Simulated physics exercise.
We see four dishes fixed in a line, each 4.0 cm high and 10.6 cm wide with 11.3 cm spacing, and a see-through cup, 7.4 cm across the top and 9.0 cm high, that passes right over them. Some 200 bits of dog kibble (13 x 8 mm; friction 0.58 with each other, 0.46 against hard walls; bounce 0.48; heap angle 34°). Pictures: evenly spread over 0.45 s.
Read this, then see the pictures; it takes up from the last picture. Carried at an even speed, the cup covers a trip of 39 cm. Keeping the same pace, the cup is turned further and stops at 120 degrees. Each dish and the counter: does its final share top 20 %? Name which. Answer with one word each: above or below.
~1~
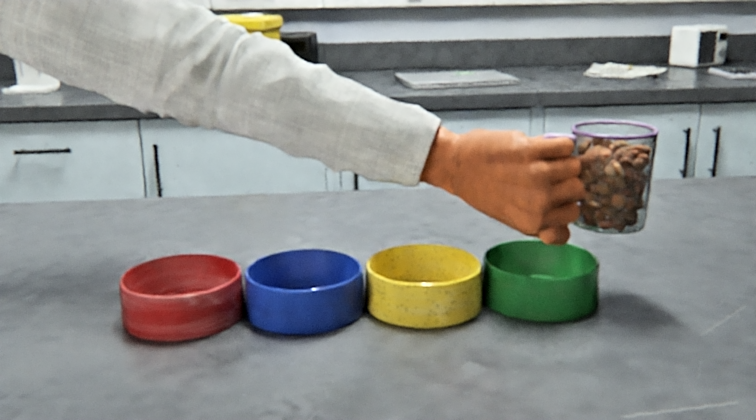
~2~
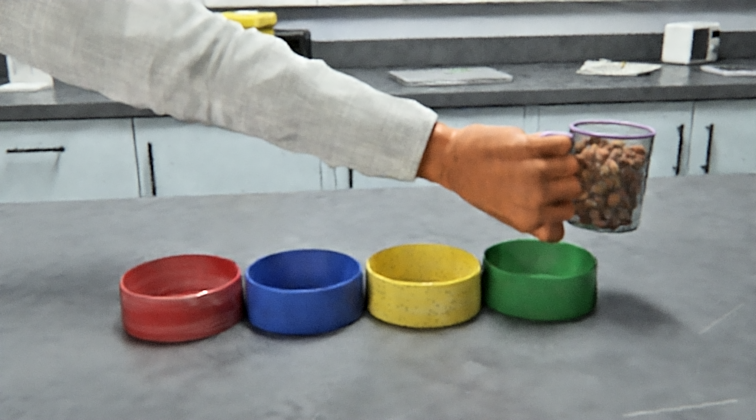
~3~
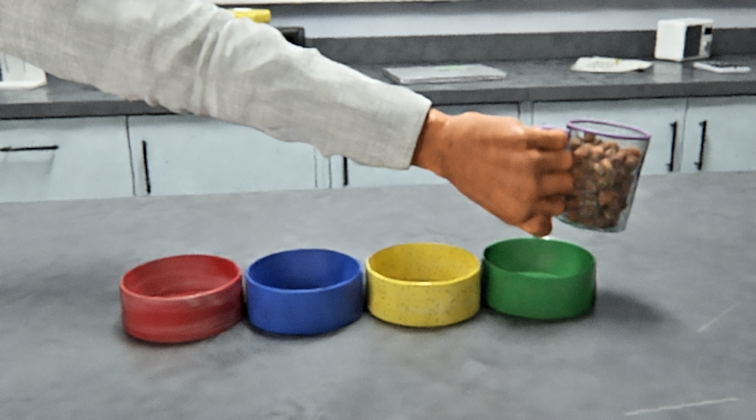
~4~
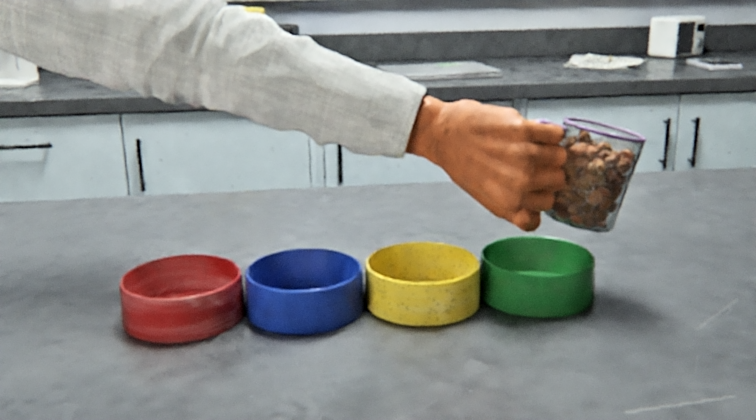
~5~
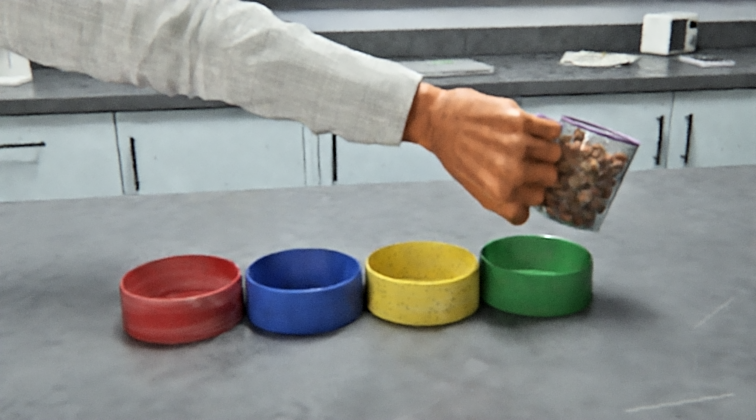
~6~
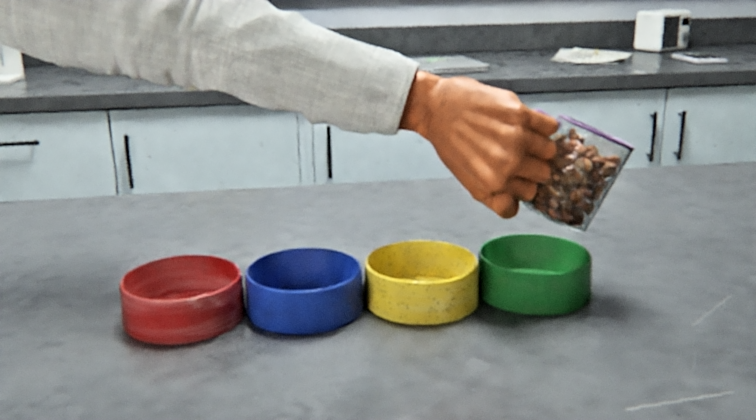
Red dish below, blue dish below, green dish above, yellow dish below, counter below.
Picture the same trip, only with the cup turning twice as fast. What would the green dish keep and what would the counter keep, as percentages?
I'd say green ends at 80 while the counter ends at 20.
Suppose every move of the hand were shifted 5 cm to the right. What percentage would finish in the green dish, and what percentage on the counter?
Shares - green 90 / counter 10.
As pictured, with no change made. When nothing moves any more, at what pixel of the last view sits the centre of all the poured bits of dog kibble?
Look around (514, 276) in the last picture.
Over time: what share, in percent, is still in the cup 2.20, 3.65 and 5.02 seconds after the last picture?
In order, near 0 %, 0 % and 0 %.
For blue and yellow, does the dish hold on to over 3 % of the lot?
Blue: False, yellow: True.
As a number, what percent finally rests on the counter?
Some 10 in a hundred.
Then, 2.20 s after the last picture, tilt 120 degrees; cup holds 0 %, green 80 %, yellow 10 %.
Then, 3.65 s after the last picture, tilt 120 degrees; cup holds 0 %, green 80 %, yellow 10 %.
Then, 5.02 s after the last picture, tilt 120 degrees; cup holds 0 %, green 80 %, yellow 10 %.
In the end, red 0 %, blue 0 %, green 80 %, yellow 10 %, counter 10 %.
